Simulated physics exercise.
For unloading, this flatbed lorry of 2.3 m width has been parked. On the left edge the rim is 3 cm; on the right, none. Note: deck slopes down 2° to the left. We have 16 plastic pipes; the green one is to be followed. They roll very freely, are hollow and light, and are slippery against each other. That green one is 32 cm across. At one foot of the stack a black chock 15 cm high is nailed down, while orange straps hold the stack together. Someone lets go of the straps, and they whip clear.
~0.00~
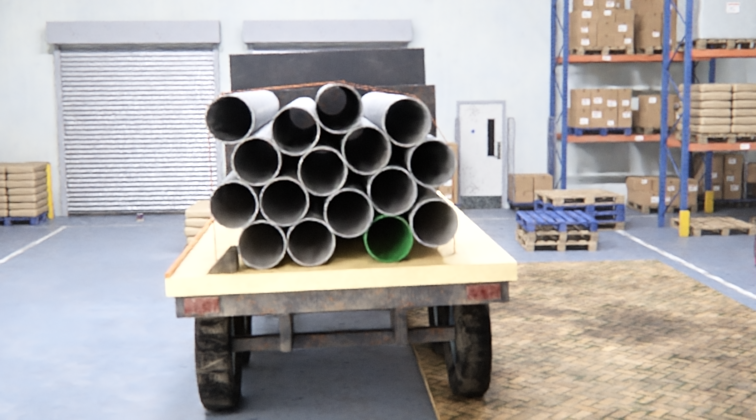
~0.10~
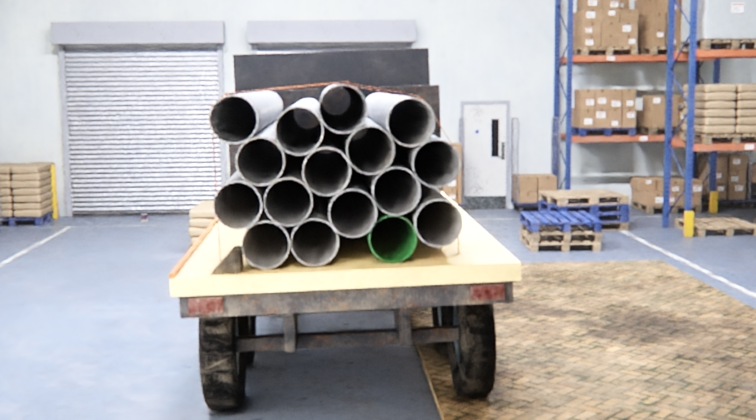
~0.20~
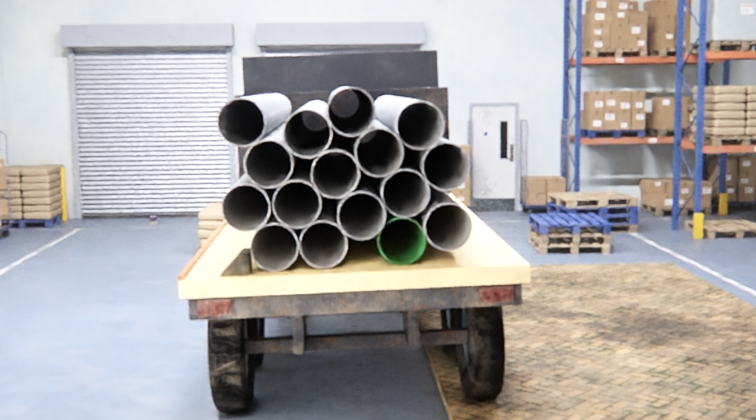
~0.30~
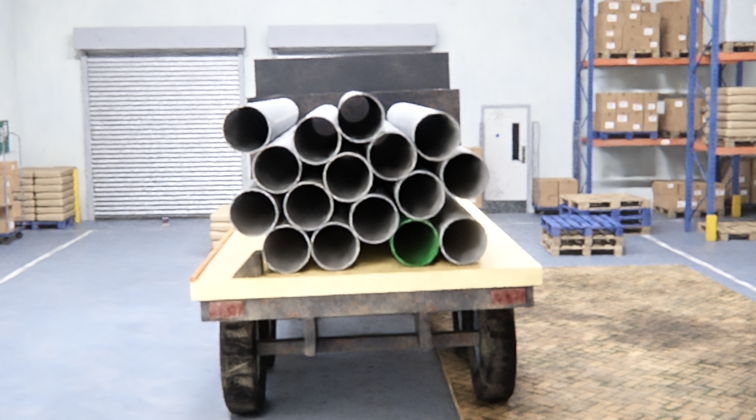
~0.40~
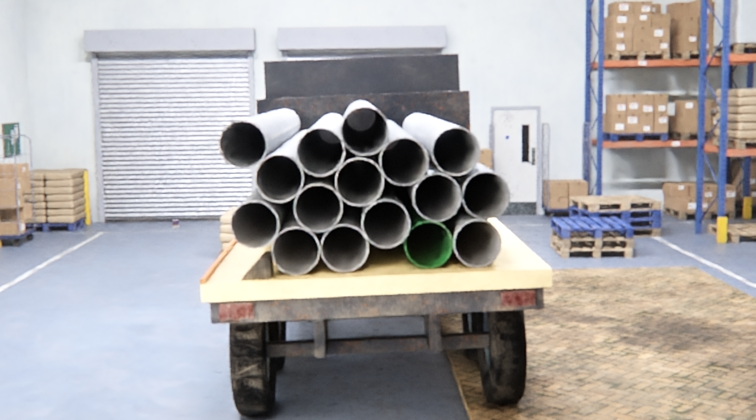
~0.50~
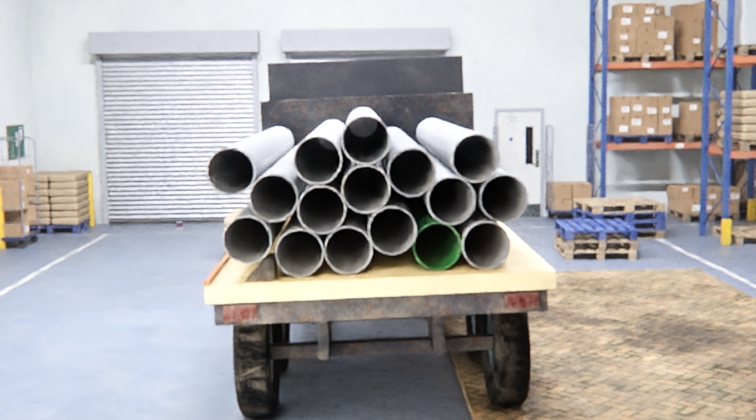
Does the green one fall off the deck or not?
The green one comes off.
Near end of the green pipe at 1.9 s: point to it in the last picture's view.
I'd point to somewhere near (493, 245).
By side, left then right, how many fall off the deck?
4 on the left side and 5 on the right side.
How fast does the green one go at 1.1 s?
It moves at about 0.3 m/s.
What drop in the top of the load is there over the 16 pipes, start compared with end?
Roughly 60 cm.
By 1.1 s, green is on the deck, 55 cm from the right edge, rolling right; 4 gone from the deck.
By 1.9 s, green is on the deck, 40 cm from the right edge, rolling right; 6 gone from the deck.
By 2.7 s, green is on the deck, 20 cm from the right edge, rolling right; 8 gone from the deck.
By 3.7 s, green is on the ground to the right; 9 gone from the deck.
Finally (7.9 s), green is on the ground to the right; 9 gone from the deck.
